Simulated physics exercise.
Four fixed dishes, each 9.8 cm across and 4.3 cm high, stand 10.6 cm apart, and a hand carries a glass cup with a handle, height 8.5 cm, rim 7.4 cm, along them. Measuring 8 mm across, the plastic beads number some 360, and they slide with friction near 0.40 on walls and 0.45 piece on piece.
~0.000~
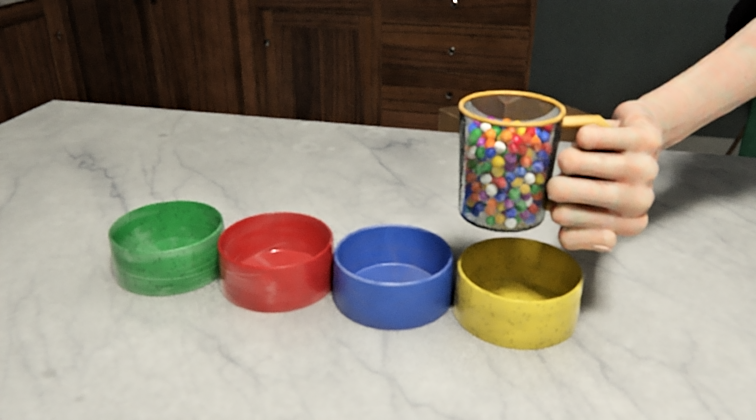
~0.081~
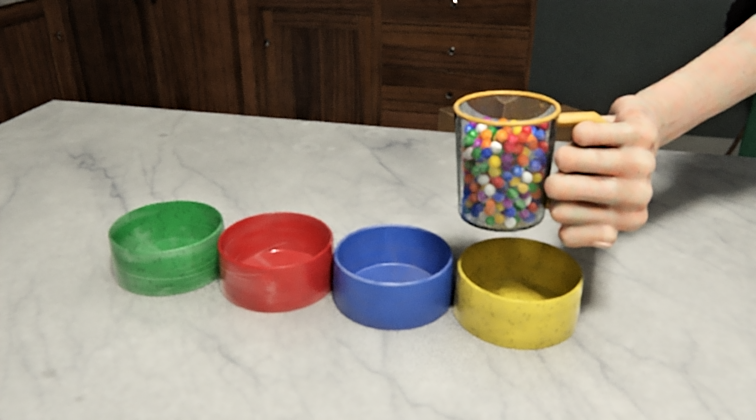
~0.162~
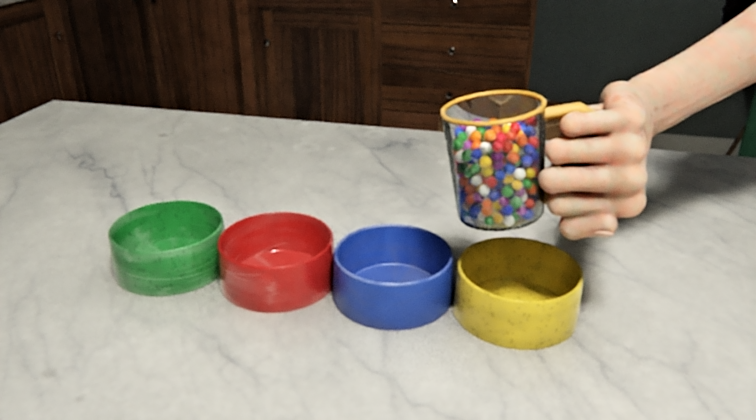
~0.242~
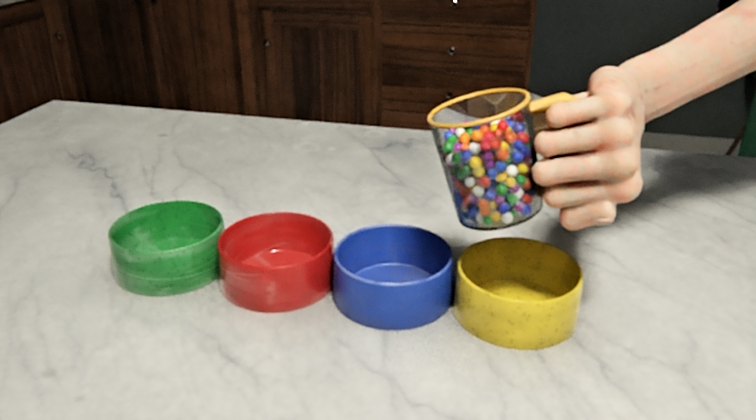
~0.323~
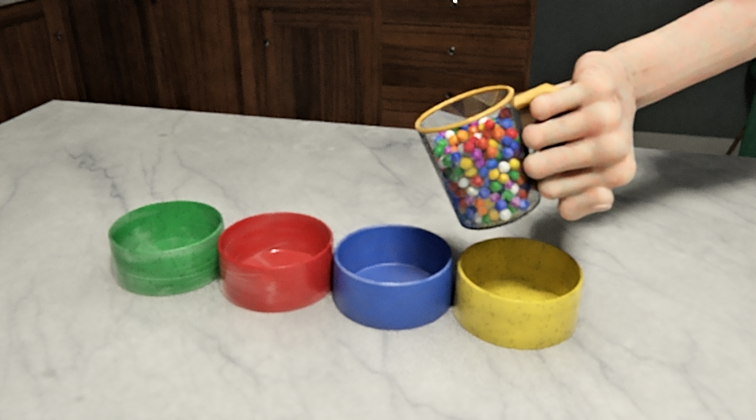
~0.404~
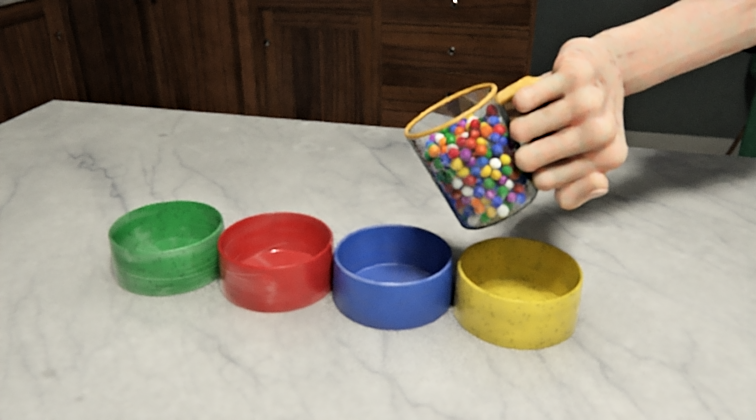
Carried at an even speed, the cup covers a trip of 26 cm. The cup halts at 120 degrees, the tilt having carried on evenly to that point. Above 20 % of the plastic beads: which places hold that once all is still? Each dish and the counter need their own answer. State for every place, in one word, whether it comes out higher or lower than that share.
Red: Higher, blue: Lower, green: Lower, yellow: Lower, counter: Lower.
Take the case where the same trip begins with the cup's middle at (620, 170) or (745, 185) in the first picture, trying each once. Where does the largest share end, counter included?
The biggest share goes to blue on the first try and yellow on the second.
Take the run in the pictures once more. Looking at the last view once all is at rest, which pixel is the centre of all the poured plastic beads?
Roughly (285, 263).
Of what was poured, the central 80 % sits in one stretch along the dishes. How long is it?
The stretch is around 9 cm long.
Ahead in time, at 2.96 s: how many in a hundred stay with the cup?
Roughly 0 per cent, give or take.
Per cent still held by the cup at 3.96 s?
Close to 0 per cent of the load, I'd guess.
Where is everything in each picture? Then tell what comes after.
In the first frame, cup at (506, 162), tilt 0 degrees, lip at (461, 104), moved 0.0 cm; middle of the pieces at (505, 166); yellow dish at (520, 268); blue dish at (393, 252); red dish at (276, 238); green dish at (167, 225).
In the second frame, cup at (504, 162), tilt 2 degrees, lip at (456, 106), moved 0.2 cm; middle of the pieces at (503, 166).
In the third frame, cup at (497, 161), tilt 9 degrees, lip at (443, 111), moved 0.7 cm; middle of the pieces at (497, 165).
In the fourth frame, cup at (489, 160), tilt 16 degrees, lip at (430, 117), moved 1.3 cm; middle of the pieces at (490, 164).
In the fifth frame, cup at (482, 160), tilt 23 degrees, lip at (418, 124), moved 1.8 cm; middle of the pieces at (483, 164).
In the sixth frame, cup at (474, 159), tilt 30 degrees, lip at (407, 131), moved 2.4 cm; middle of the pieces at (476, 163); yellow dish at (520, 268); blue dish at (393, 252); red dish at (276, 238); green dish at (167, 225). The cup turns about 85 degrees a second and travels 7 cm a second.
After 1.94 s, tilt 120 degrees; cup holds 0 %, red 80 %, blue 5 %.
After 2.96 s, tilt 120 degrees; cup holds 0 %, red 80 %, blue 5 %.
After 3.96 s, tilt 120 degrees; cup holds 0 %, red 80 %, blue 5 %.
At rest (4.3 s), red 80 %, blue 5 %, green 0 %, yellow 0 %, counter 10 %.
